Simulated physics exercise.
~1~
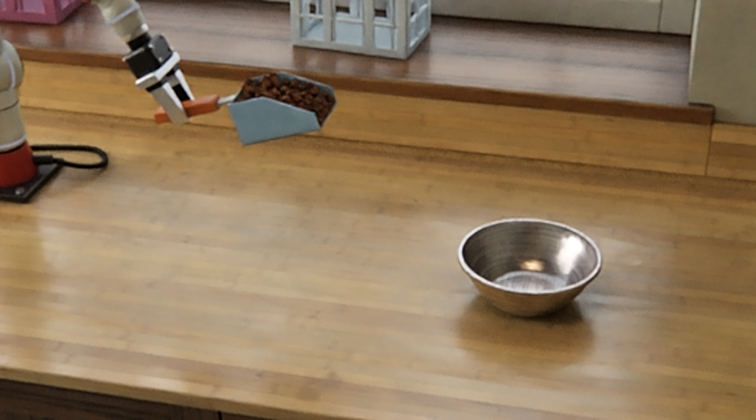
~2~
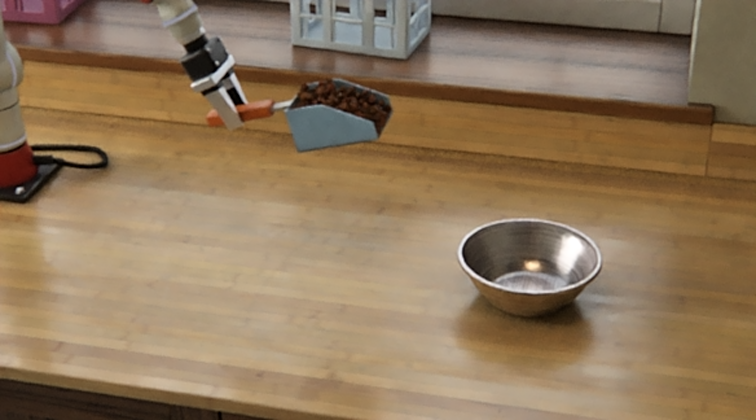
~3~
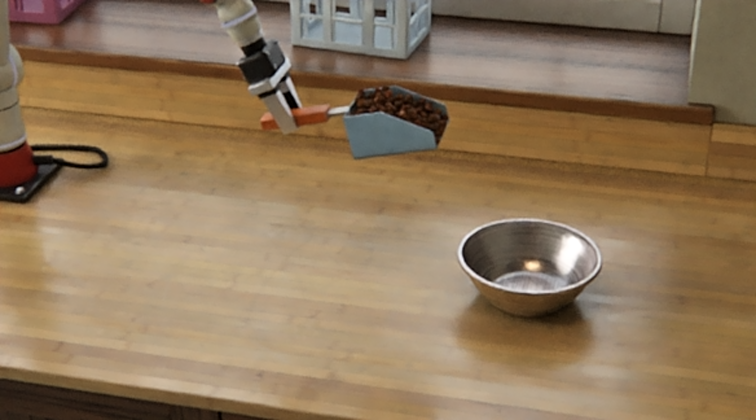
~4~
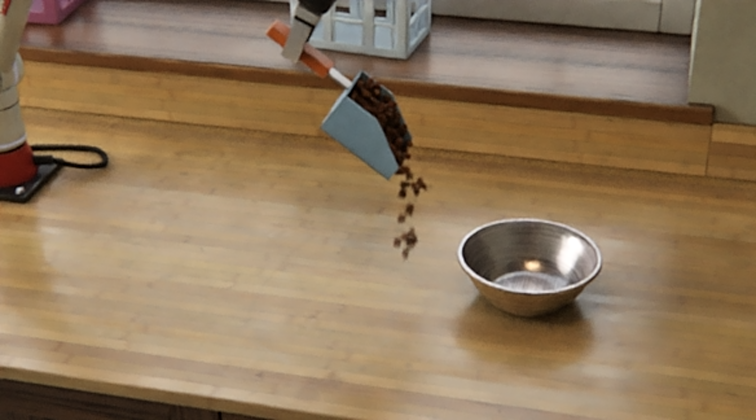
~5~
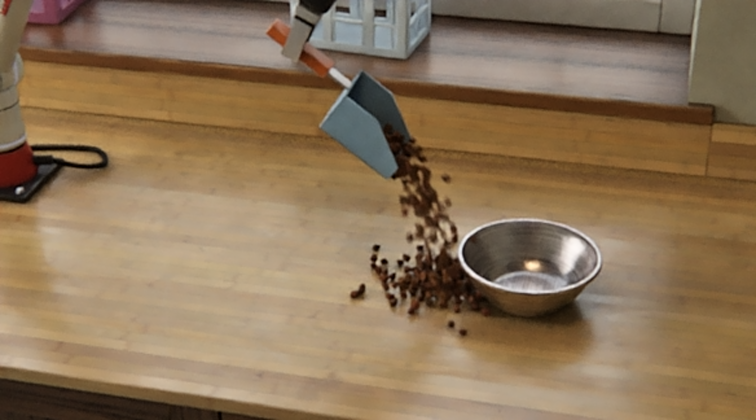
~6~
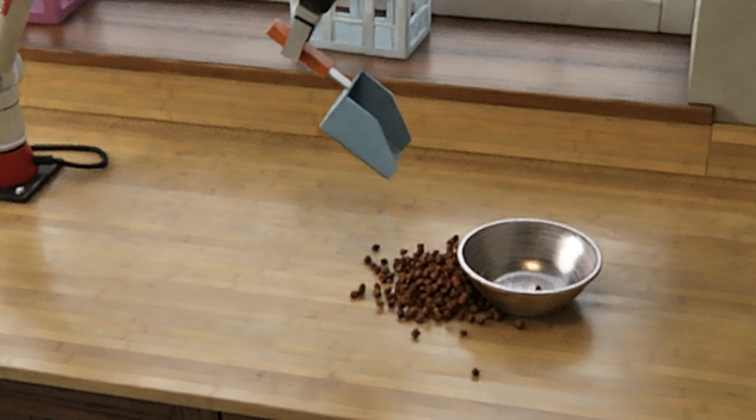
A robot arm carries a blue scoop of brown pellets rightward over a wooden counter, then tips it forward short of a metal bowl; the pellets pour out and land in a pile against the bowl's left side, nearly all outside it, leaving the scoop empty.
